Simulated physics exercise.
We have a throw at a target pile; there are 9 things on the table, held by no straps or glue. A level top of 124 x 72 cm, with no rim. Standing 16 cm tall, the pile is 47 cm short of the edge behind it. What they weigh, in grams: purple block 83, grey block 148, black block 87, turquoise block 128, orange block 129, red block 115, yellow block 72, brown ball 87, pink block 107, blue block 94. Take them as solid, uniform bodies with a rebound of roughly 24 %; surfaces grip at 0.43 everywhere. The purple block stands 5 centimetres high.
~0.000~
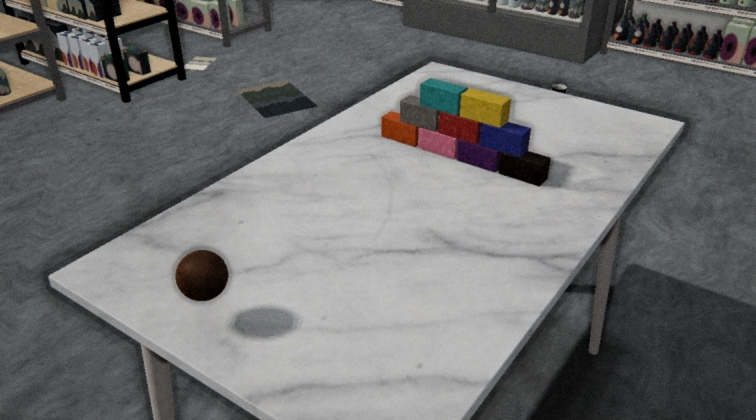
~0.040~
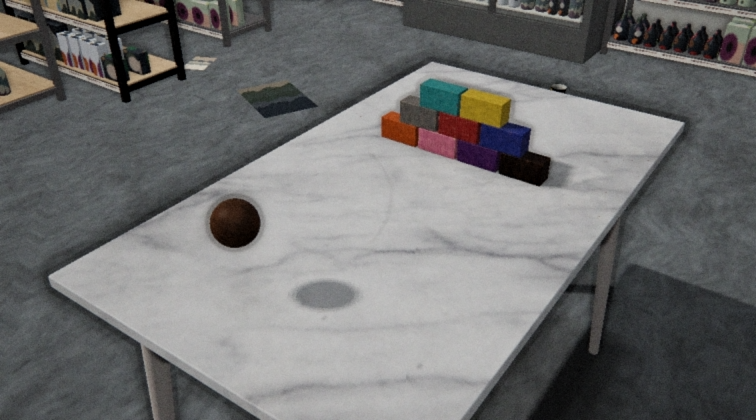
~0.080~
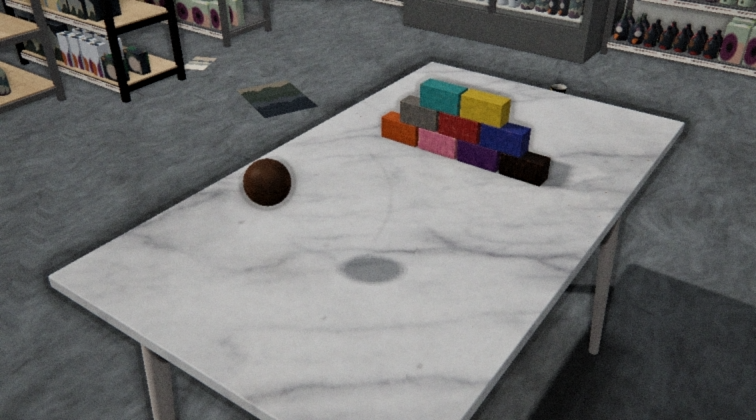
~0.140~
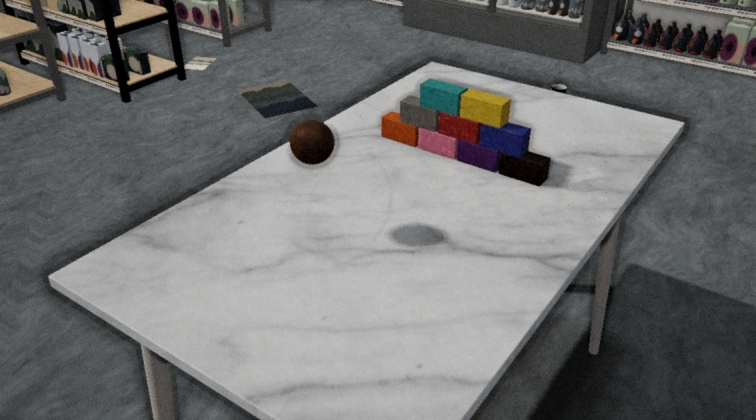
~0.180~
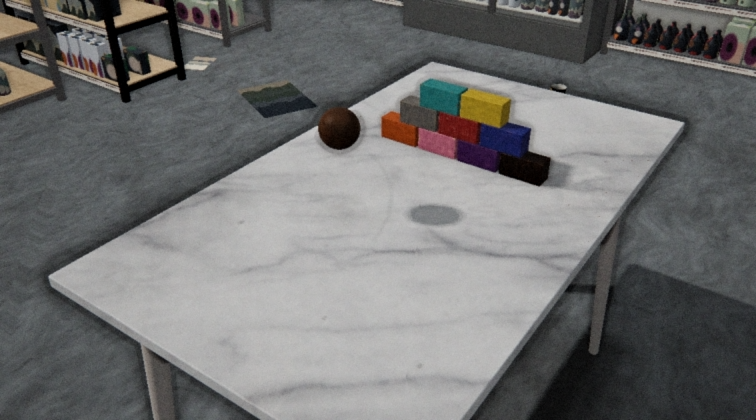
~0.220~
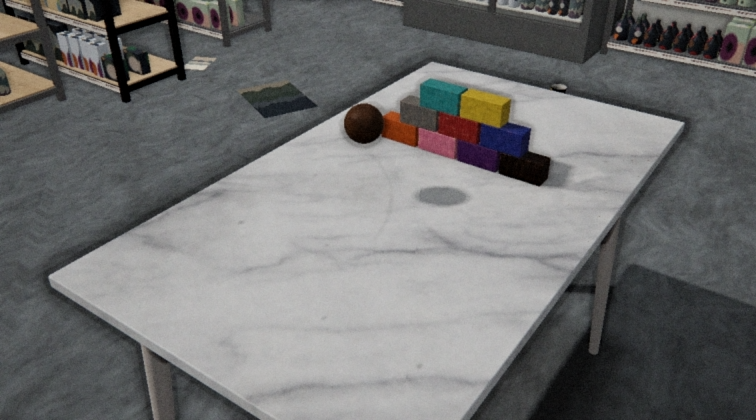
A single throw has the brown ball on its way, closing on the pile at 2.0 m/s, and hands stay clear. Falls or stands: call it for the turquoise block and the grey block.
Turquoise block: Stands; grey block: Stands.
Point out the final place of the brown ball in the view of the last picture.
Close to (421, 133).
After 0.32 s, brown ball near (414, 141).
After 0.42 s, brown ball near (422, 135); grey block 8° off upright near (431, 106); turquoise block 10° off upright near (447, 94); pink block moved 3 cm.
In the end (1.0 s), not toppled but over 4 cm from the start, grey block; the other 8 under 4 cm from the start. At the end, from the last picture's camera, turquoise block near (450, 94), grey block near (434, 104).
